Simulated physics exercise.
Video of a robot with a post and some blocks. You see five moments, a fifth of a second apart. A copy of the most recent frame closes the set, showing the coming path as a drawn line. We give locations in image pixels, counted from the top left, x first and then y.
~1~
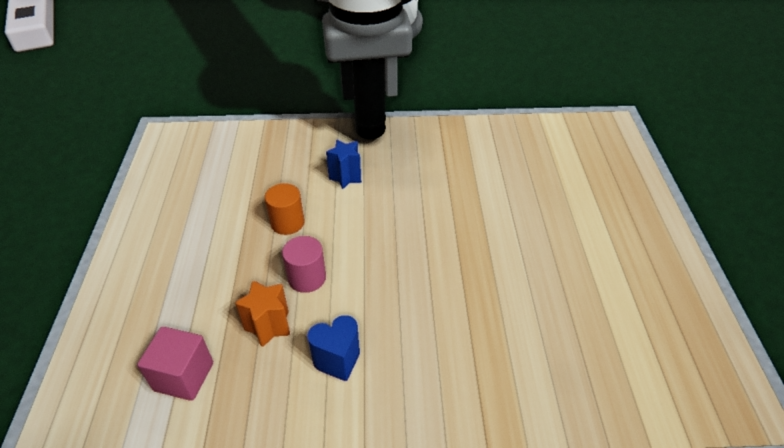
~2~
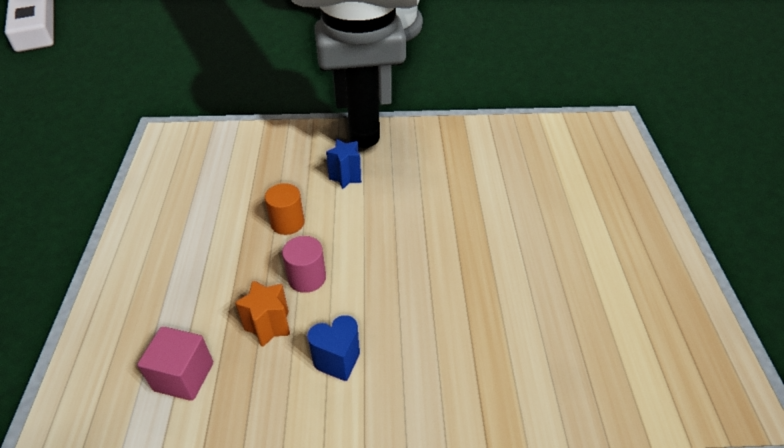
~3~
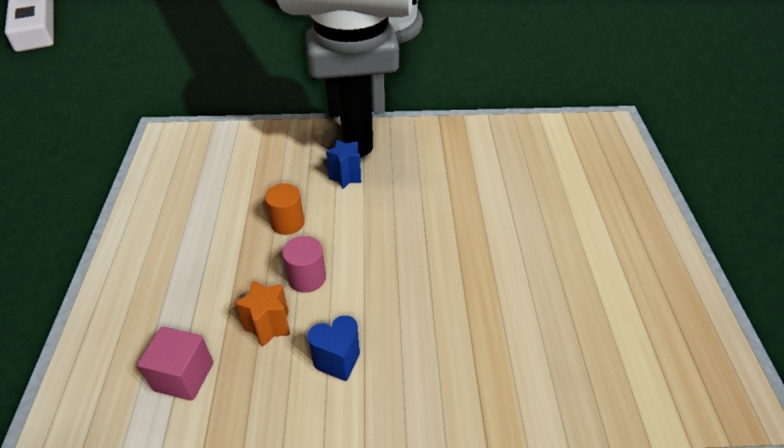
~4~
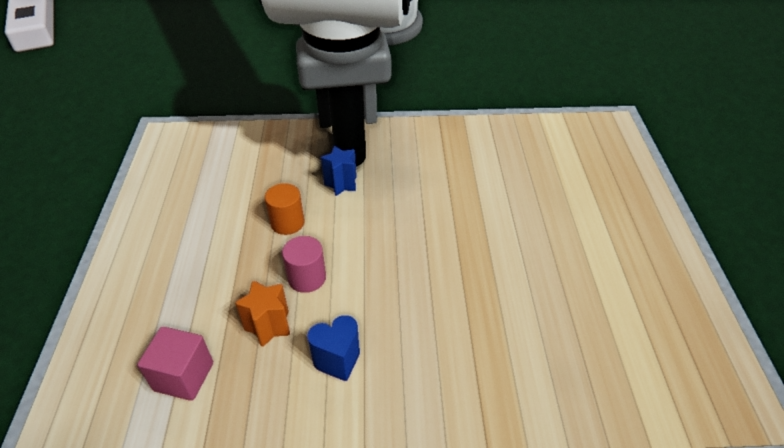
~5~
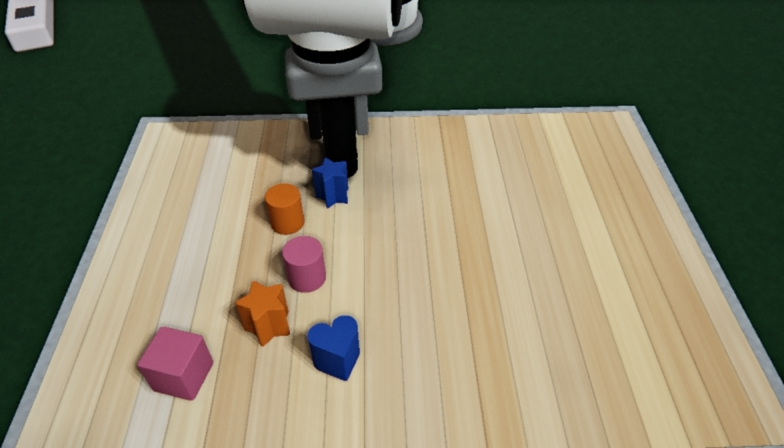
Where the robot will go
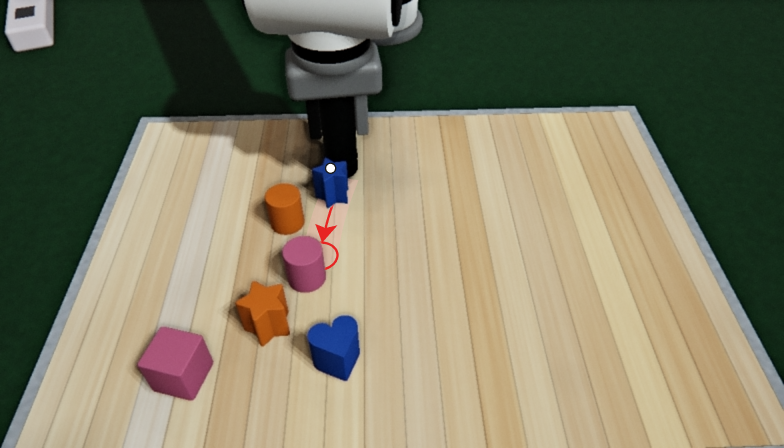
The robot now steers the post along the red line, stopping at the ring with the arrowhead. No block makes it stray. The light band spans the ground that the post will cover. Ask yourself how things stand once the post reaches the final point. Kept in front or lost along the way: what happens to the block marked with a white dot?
It holds its place in front.
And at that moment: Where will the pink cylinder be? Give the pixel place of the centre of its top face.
The top centre is at (293, 276).
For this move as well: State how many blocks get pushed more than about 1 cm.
It moves two blocks.
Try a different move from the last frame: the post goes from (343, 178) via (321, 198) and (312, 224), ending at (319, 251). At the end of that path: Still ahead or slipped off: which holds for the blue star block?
The post still has the blue star block in front of it when the path ends.
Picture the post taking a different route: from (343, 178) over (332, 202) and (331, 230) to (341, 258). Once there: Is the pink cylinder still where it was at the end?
No - that is not the case.
The drawn path runs from (343, 178) by way of (334, 202) and (326, 228) to (320, 256); the dot is on the blue star block.
On the path given first. One third of the way, post (333, 193); blue star block (320, 193).
Two thirds of the way, post (324, 220); blue star block (310, 222).
At the end, post (318, 248); orange star block (258, 304), turned 10° clockwise; orange cylinder not moved; pink cylinder (293, 276); blue star block (294, 249), turned 15° clockwise.
